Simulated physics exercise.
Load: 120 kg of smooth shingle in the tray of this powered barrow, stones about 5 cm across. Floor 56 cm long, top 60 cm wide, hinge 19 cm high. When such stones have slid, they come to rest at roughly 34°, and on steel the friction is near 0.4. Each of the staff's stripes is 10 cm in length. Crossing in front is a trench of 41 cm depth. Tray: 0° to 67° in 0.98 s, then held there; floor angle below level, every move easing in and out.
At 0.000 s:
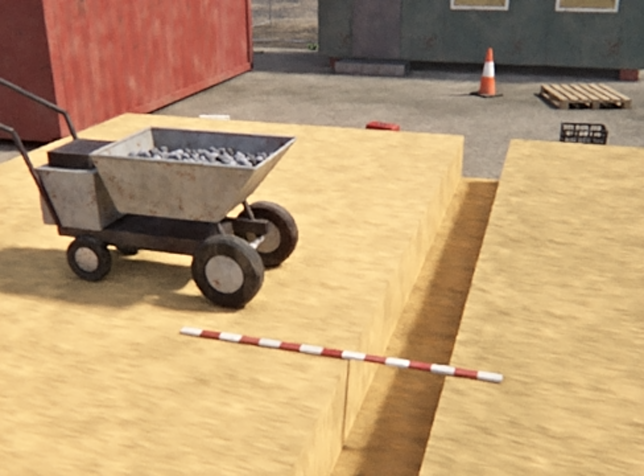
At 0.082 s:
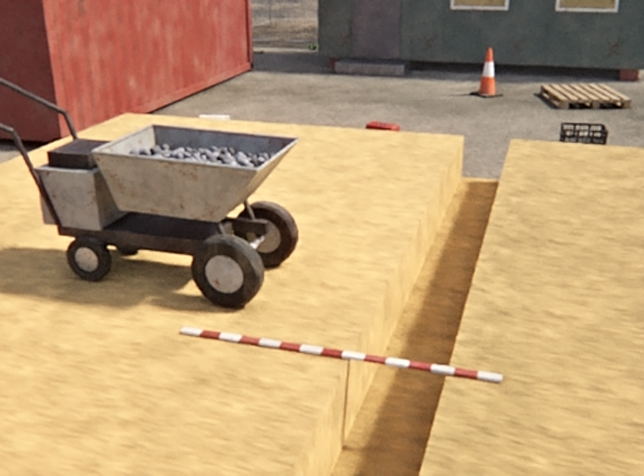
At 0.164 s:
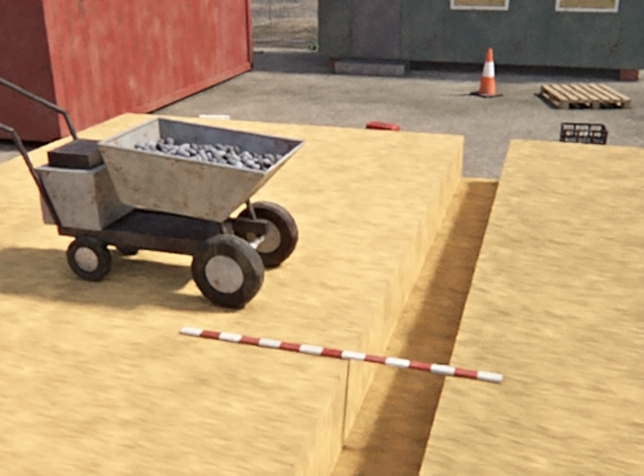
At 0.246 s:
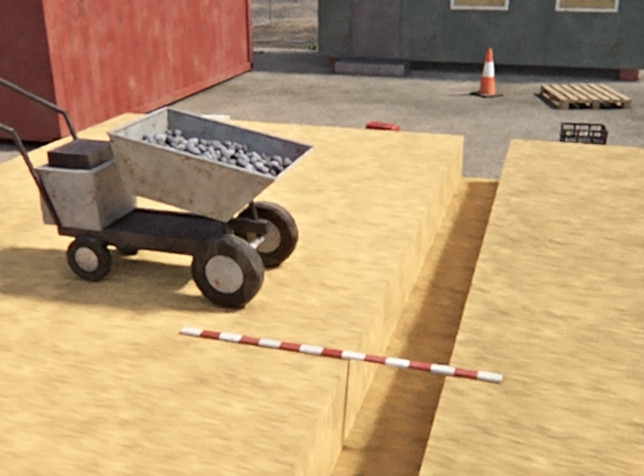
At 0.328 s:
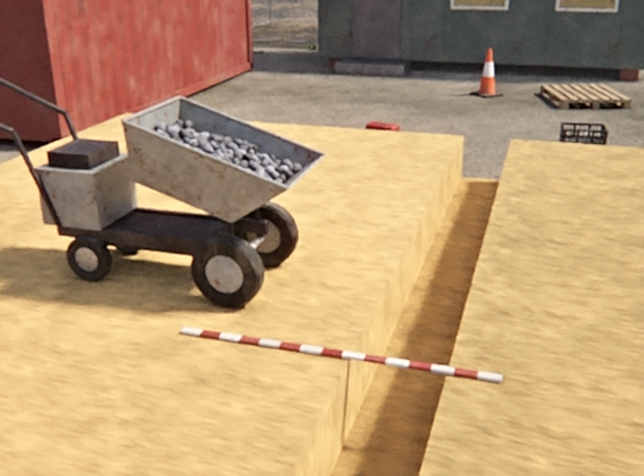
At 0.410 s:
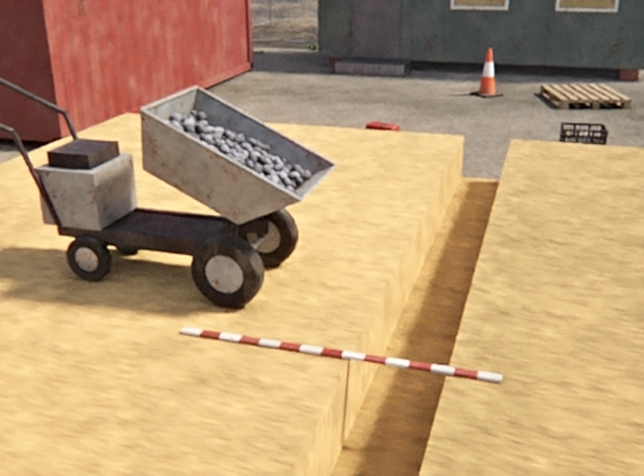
On an outdoor work site seen from slightly above, sandy-yellow ground is cut by a narrow trench, with a red container and a dark green cabin behind. A grey metal cart loaded with grey stones stands at left, a red-and-white striped staff lies in front, and an orange cone and wooden pallet sit behind. The cart's tray slowly tilts, its rear rising and its front lip dipping rightward, while the camera stays still.
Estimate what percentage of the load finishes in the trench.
Roughly 98 percent.
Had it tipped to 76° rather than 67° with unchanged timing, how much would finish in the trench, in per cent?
About 95%.
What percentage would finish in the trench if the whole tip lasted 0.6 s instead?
With that timing, about 100 per cent.
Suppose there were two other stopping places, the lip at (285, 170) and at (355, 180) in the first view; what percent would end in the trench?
Some 95 and some 30 per cent, in that order.
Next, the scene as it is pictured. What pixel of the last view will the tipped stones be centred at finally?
Around (419, 362).
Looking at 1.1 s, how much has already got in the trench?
Approx. 25 % of the load.
After 0.7 s the floor is at 57°; 100 % in the tray; the foremost stones are at (337, 238).
After 1.1 s the floor is at 67°; 69 % in the tray, 5 % short of the trench, 26 % in the trench; the foremost stones are at (428, 356).
After 1.4 s the floor is at 67°; 27 % in the tray, 5 % short of the trench, 68 % in the trench; the foremost stones are at (459, 374).
After 3.4 s the floor is at 67°; 0 % in the tray, 2 % short of the trench, 98 % in the trench; the foremost stones are at (470, 370).
